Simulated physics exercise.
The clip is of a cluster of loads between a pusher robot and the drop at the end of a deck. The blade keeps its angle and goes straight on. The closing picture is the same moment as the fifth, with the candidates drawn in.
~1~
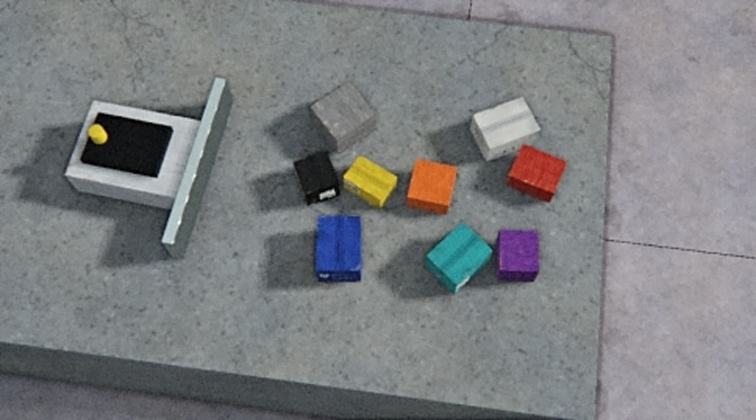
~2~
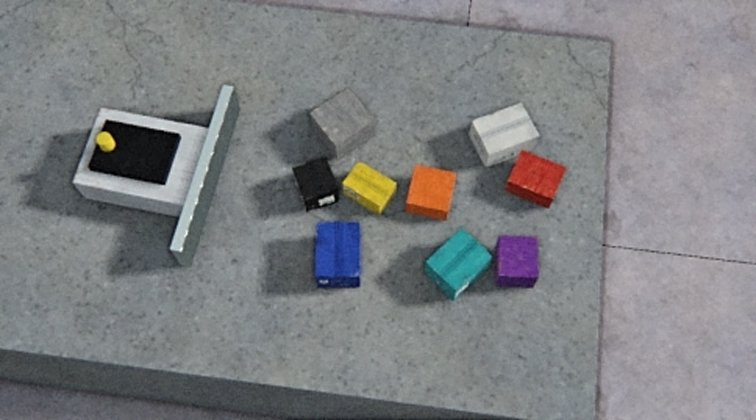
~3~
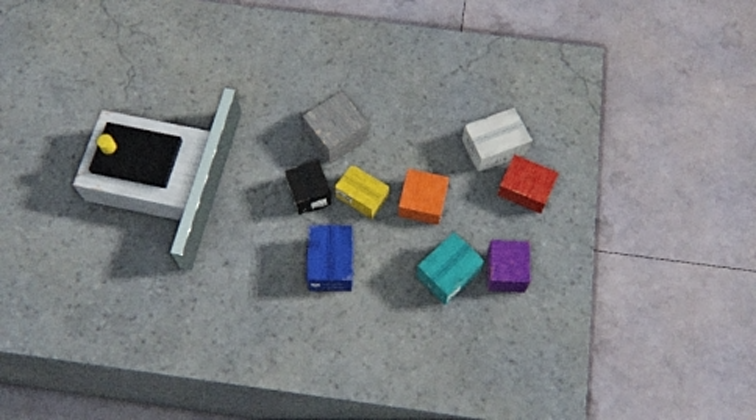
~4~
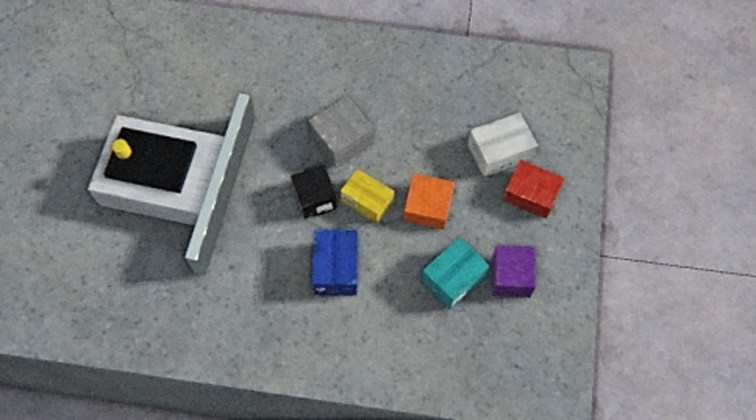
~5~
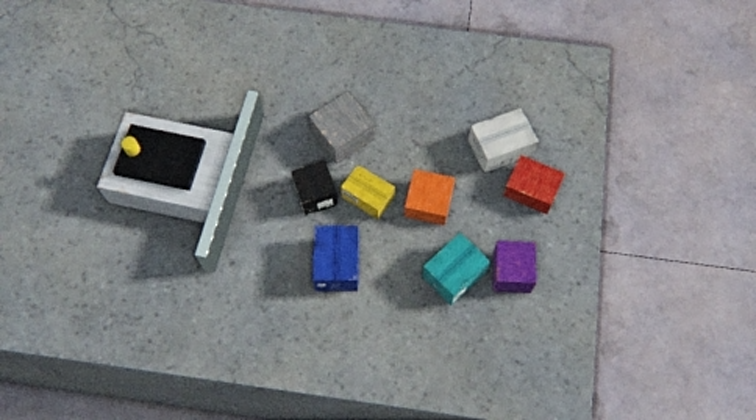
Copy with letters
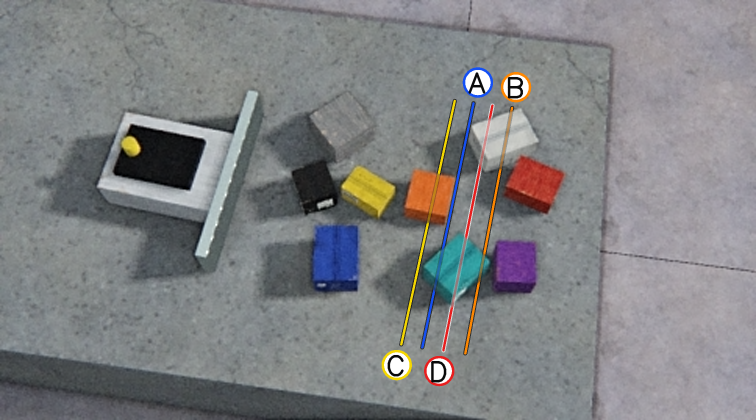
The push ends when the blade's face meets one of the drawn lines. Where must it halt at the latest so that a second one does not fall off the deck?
No farther than B.
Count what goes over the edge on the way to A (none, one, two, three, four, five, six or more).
The count is none.
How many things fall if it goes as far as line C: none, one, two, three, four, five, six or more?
The count is none.
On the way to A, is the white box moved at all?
Yes.
On the copy, A at (449, 219); B at (490, 224); C at (430, 216); D at (469, 221).
On B. First, robot (258, 170); grey crate (379, 132); black parcel (345, 204).
Then, robot (352, 182); red crate (568, 181); purple crate (527, 265).
Finally, robot (425, 191); orange crate (597, 221); red crate (599, 176); none fallen.
By contrast, A is within the limit but short; C is within the limit but short; D is within the limit but short.
